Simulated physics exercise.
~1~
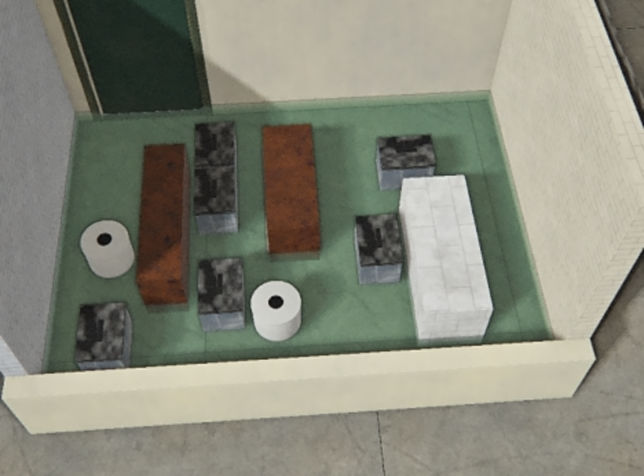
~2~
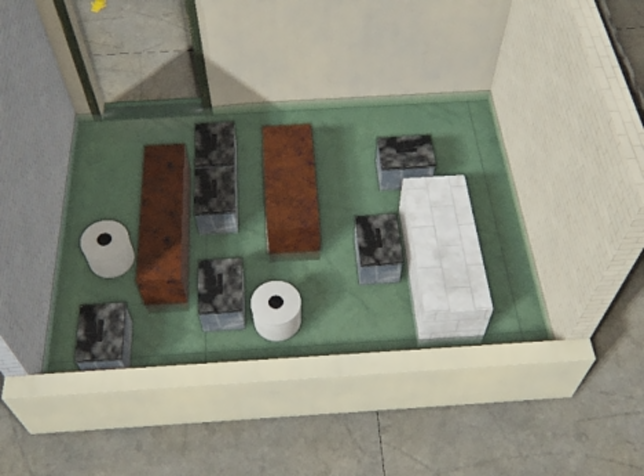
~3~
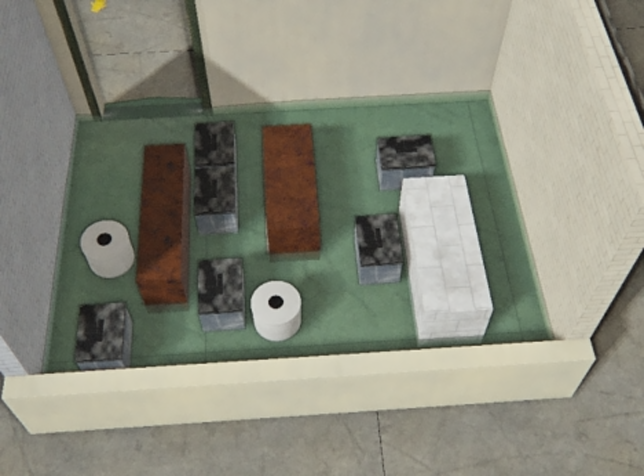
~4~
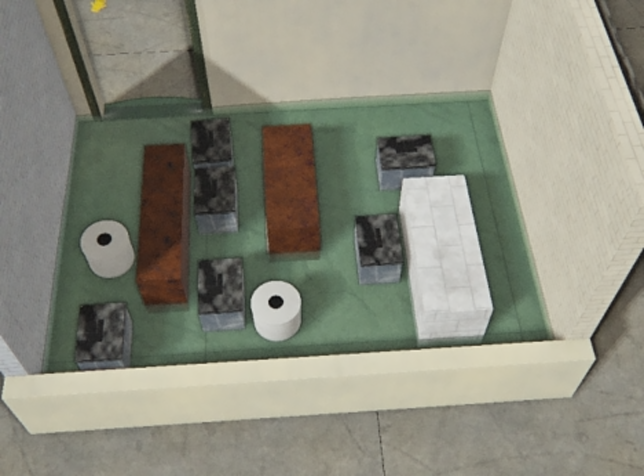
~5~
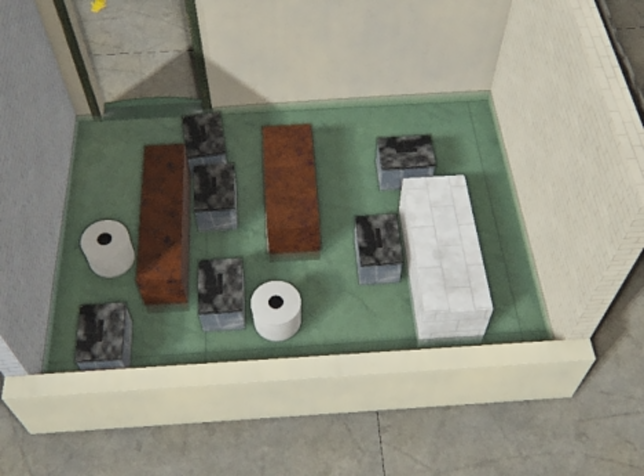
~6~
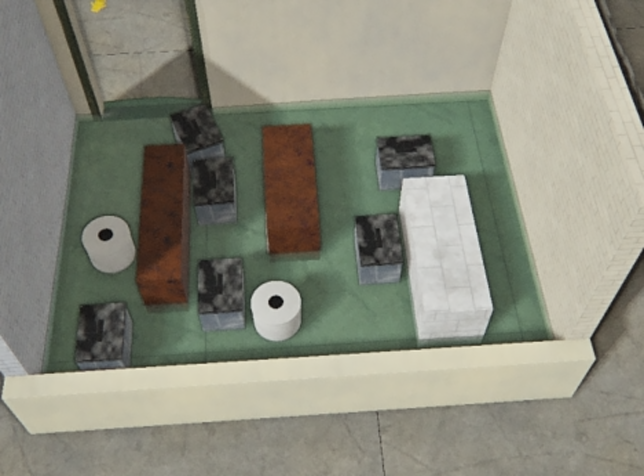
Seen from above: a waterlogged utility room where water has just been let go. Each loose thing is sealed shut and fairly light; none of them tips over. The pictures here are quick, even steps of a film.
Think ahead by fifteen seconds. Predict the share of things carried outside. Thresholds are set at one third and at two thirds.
My prediction is the mid band.
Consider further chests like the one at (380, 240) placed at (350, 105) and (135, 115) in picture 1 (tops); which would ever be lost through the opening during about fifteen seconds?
Swept away; swept away.
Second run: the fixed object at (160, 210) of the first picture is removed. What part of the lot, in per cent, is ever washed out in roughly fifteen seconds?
Close to 50 percent of them.
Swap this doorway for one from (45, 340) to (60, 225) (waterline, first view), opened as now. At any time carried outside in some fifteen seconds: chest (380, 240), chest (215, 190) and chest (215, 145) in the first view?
Each object, in the order asked: Not flushed / not flushed / flushed.
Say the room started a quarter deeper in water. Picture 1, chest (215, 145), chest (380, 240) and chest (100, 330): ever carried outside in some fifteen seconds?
In turn: Swept away, remains, swept away.
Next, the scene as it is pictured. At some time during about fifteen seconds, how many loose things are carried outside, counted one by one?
So, 4 of them.
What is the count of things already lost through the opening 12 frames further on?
2 in all.
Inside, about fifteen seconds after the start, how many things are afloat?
It comes to 4.
A moment on, 0 of 8 are out; 8 afloat.
Next, 2 of 8 are out; 6 afloat.
Later, 3 of 8 are out; 5 afloat.
In the end, 4 of 8 are out; 4 afloat.
